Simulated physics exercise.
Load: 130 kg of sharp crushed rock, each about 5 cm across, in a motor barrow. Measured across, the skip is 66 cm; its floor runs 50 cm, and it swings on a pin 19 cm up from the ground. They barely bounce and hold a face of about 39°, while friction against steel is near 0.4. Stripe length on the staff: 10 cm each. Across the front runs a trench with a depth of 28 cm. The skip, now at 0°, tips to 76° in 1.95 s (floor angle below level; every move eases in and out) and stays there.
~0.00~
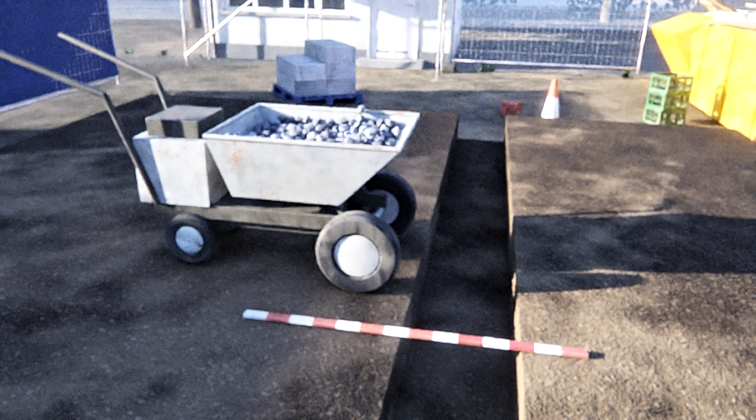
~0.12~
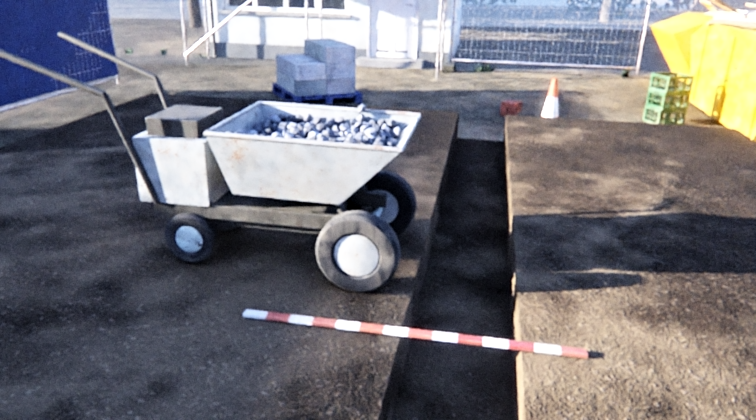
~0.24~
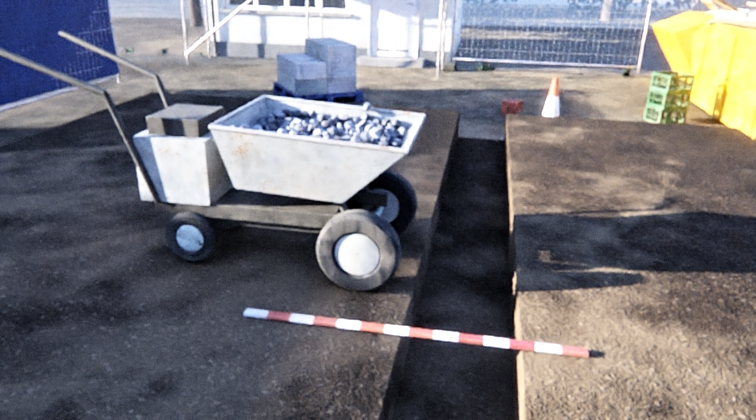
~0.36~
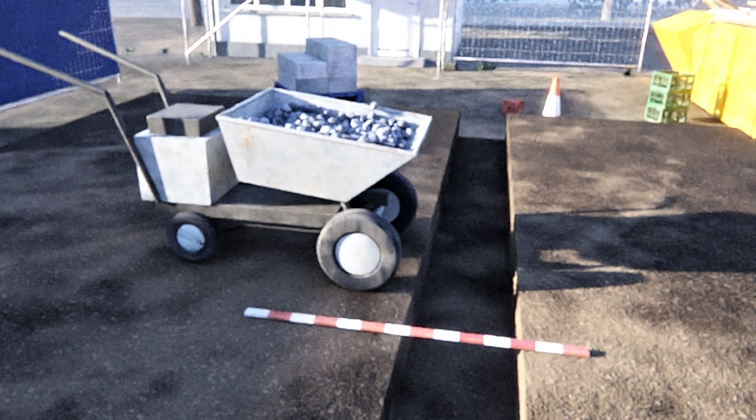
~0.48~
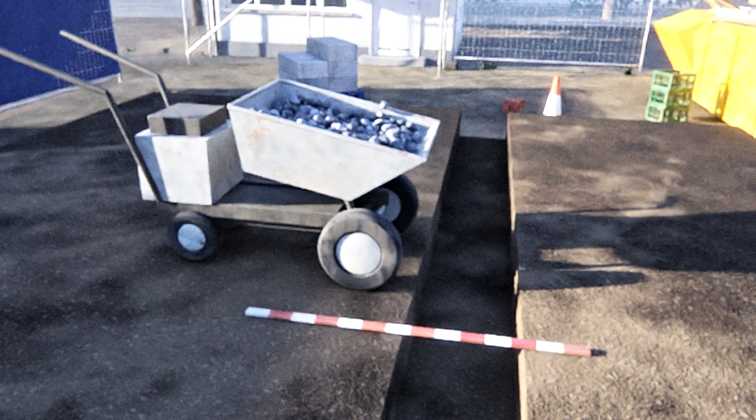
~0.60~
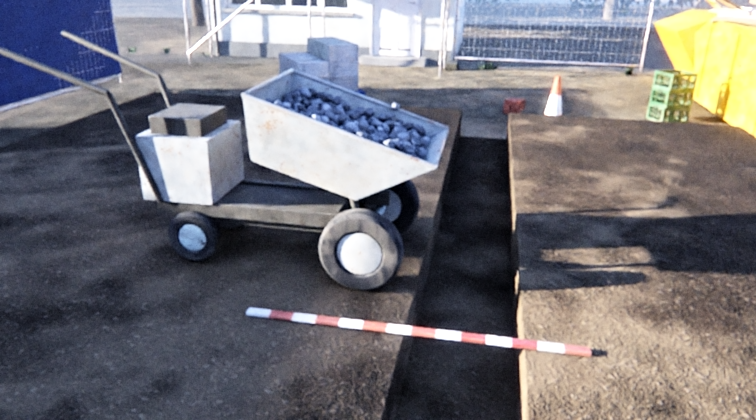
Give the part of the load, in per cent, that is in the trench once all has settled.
Close to 77 in a hundred.
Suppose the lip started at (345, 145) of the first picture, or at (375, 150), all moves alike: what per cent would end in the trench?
About 100 and 95 per cent.
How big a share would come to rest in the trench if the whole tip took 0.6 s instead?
50 %.
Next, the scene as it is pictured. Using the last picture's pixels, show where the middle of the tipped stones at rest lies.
Their middle lands near (496, 303).
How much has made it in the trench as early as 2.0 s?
By that moment, roughly 45 per cent of the load.
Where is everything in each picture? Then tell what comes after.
The first frame shows lip at (400, 150), floor tilted 0°, highest stones at (368, 125).
The second frame shows lip at (402, 150), floor tilted 1°, highest stones at (353, 124); the stones move at 0.1 m/s on average.
The third frame shows lip at (407, 152), floor tilted 3°, highest stones at (335, 121); the stones move at 0.2 m/s on average.
The fourth frame shows lip at (415, 155), floor tilted 7°, highest stones at (297, 112); the stones move at 0.3 m/s on average.
In the fifth frame, the skip is at 12°, its lip at (425, 160); the top of the load is at (288, 103); the stones move at 0.4 m/s on average.
In the sixth frame, the skip is at 17°, its lip at (436, 168); the top of the load is at (298, 95); the stones move at 0.4 m/s on average.
After 1.5 s the floor is at 64°; 99 % in the skip, 1 % in the trench; the foremost stones are at (500, 240).
After 2.0 s the floor is at 76°; 38 % in the skip, 44 % in the trench, 18 % past the trench; the foremost stones are at (590, 267).
After 2.4 s the floor is at 76°; 9 % in the skip, 66 % in the trench, 25 % past the trench; the foremost stones are at (643, 287).
After 4.3 s the floor is at 76°; 0 % in the skip, 77 % in the trench, 23 % past the trench; the foremost stones are at (646, 287).
